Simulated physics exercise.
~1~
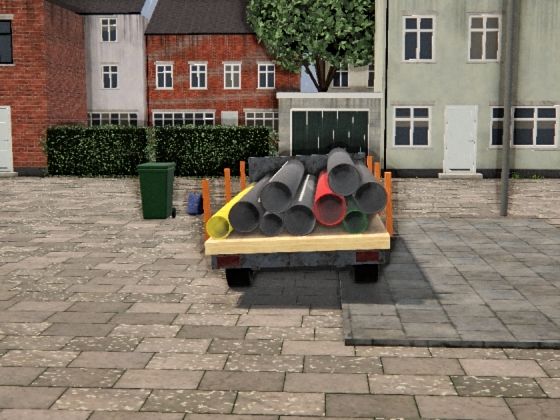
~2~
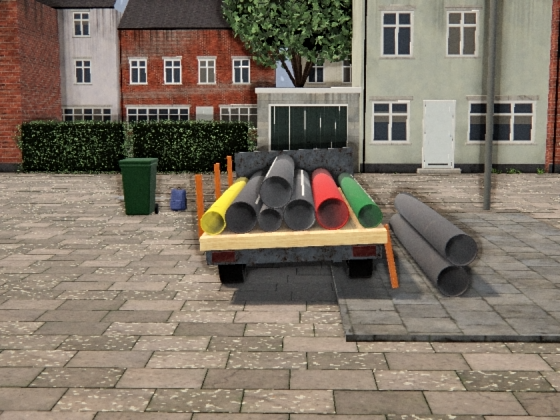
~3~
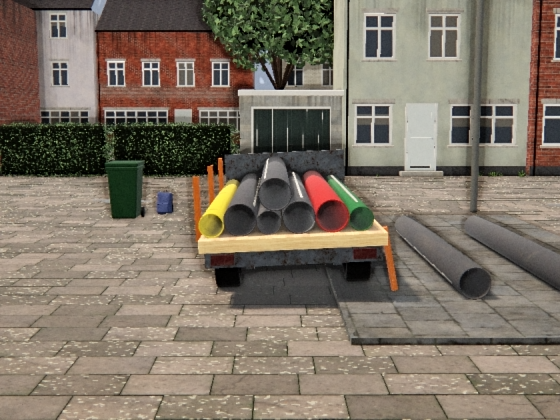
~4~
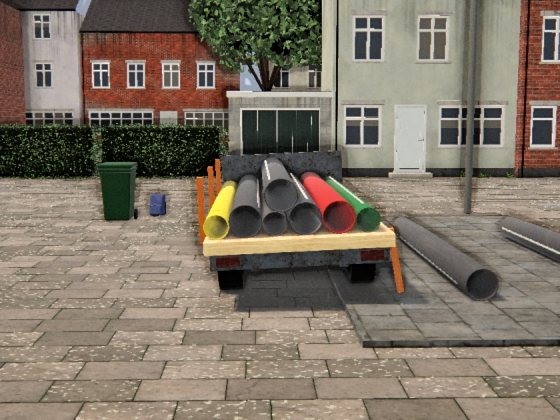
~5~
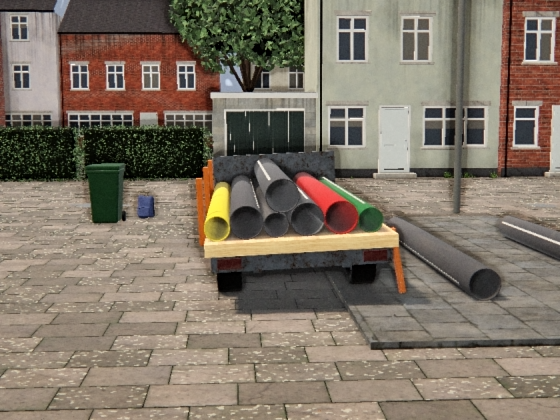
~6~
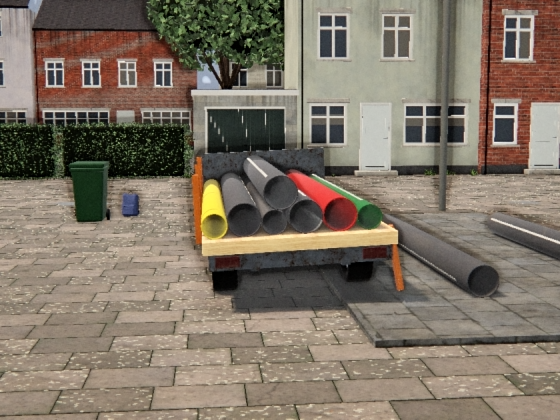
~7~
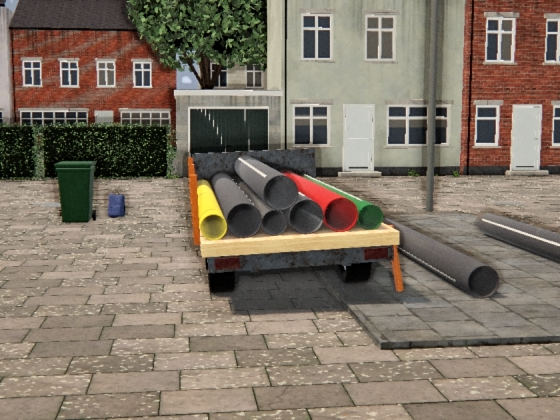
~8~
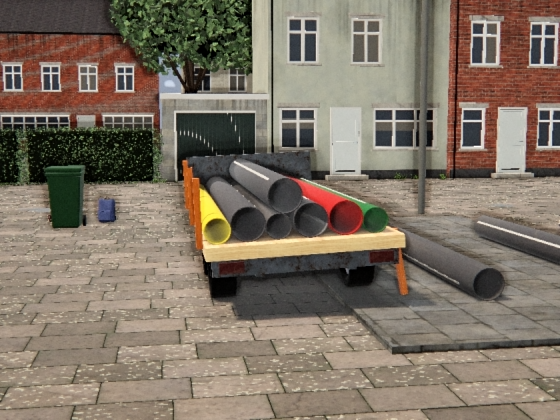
On a paved yard, trailer posts drop open and two grey pipes roll off right.
